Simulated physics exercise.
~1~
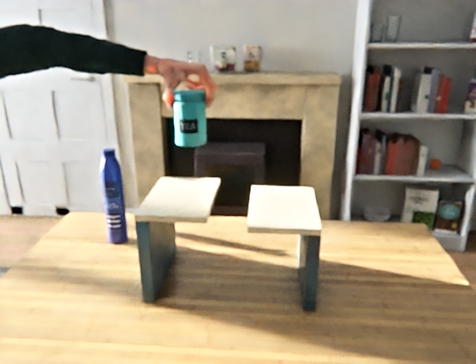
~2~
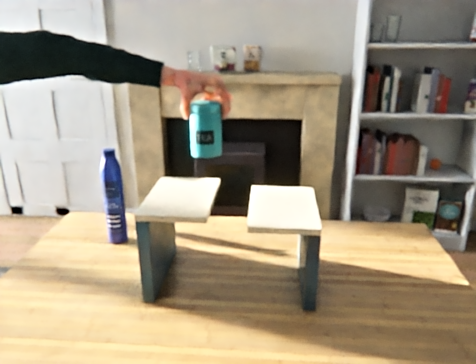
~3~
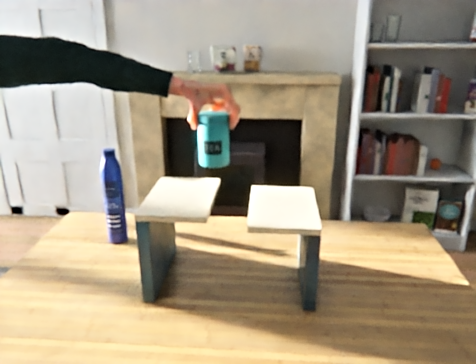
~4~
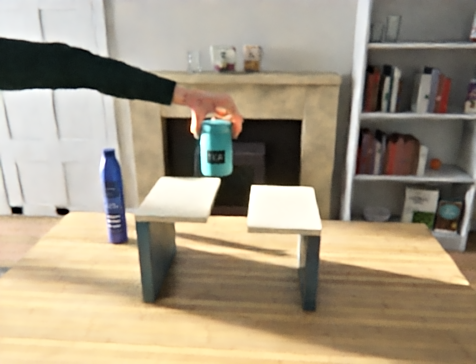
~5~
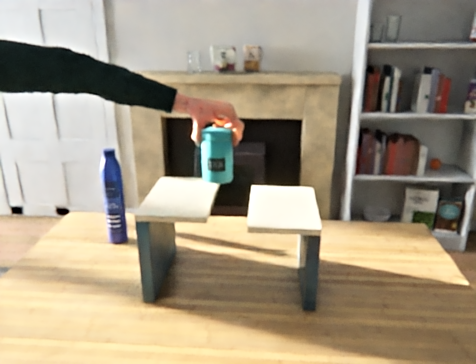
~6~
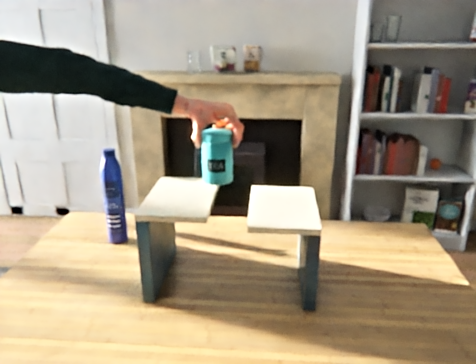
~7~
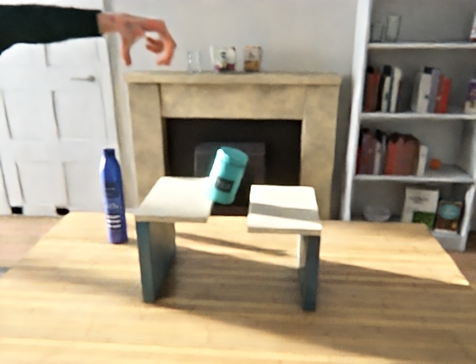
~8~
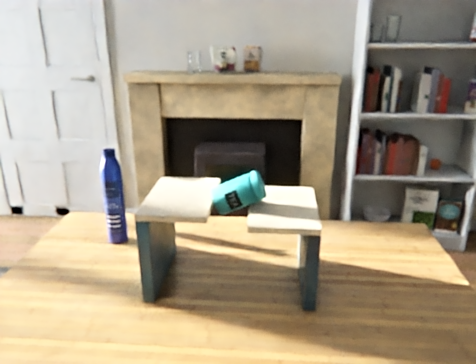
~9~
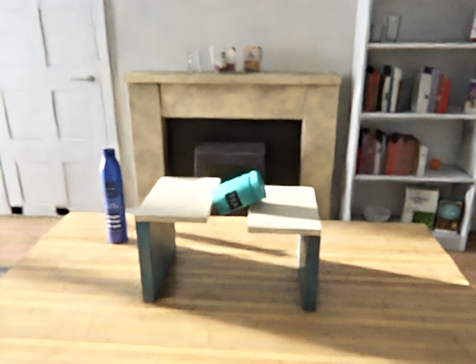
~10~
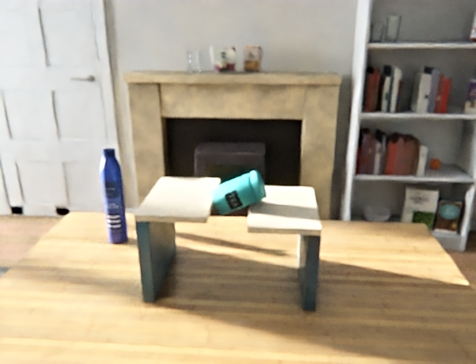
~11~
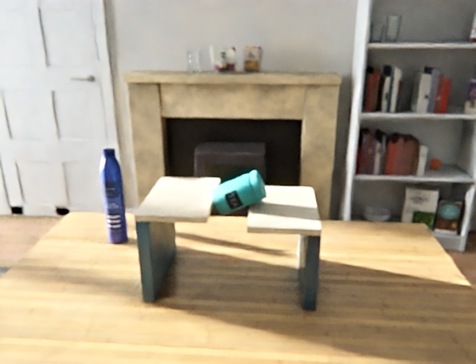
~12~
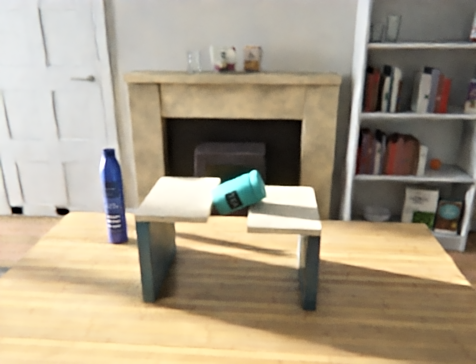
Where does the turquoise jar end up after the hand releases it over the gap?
It stays on top of the two supports, lying on its side across the gap between them.
